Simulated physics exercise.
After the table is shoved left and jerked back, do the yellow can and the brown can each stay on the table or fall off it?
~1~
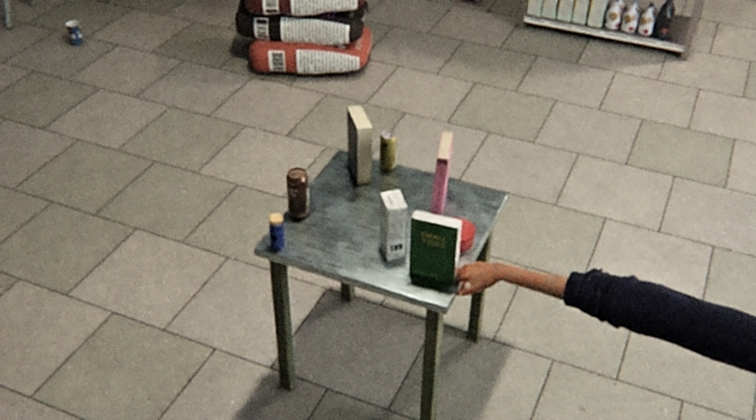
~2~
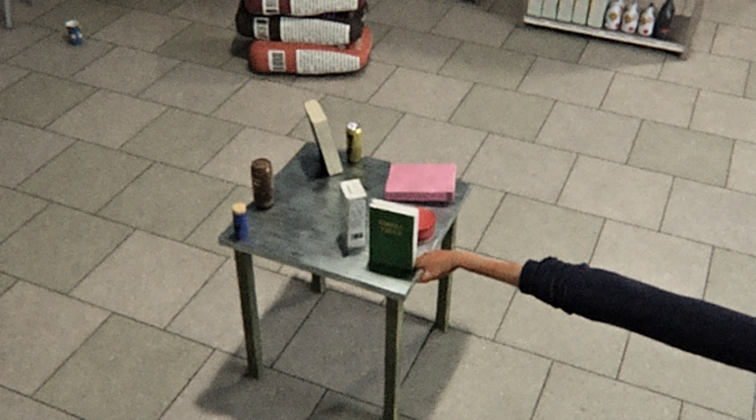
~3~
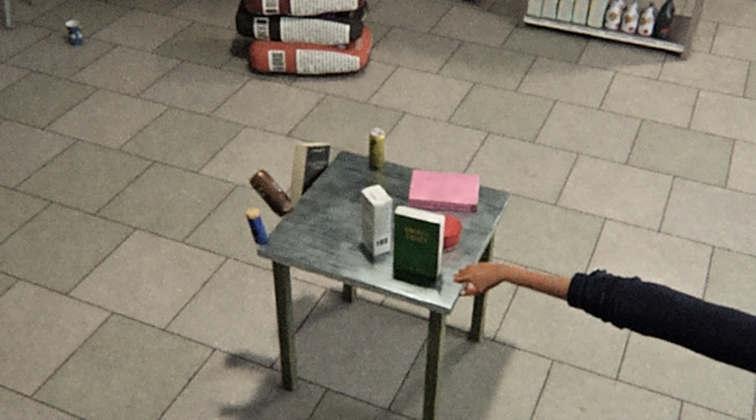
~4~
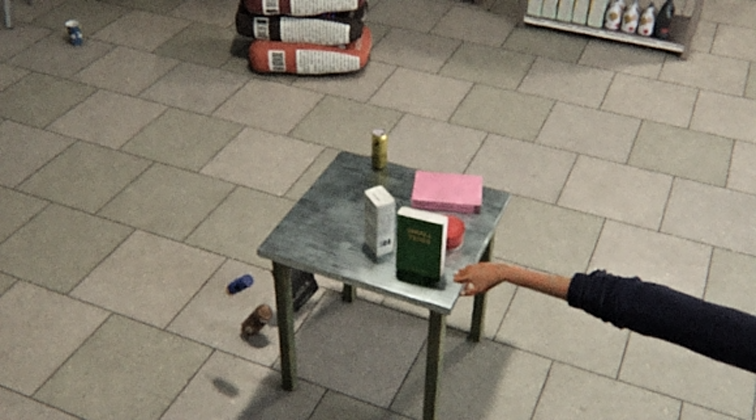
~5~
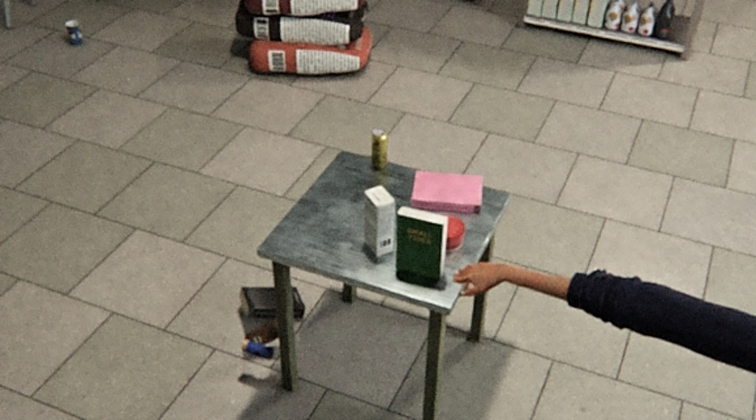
The yellow can stays standing on the table. The brown can tips over the left edge and ends up on the floor.
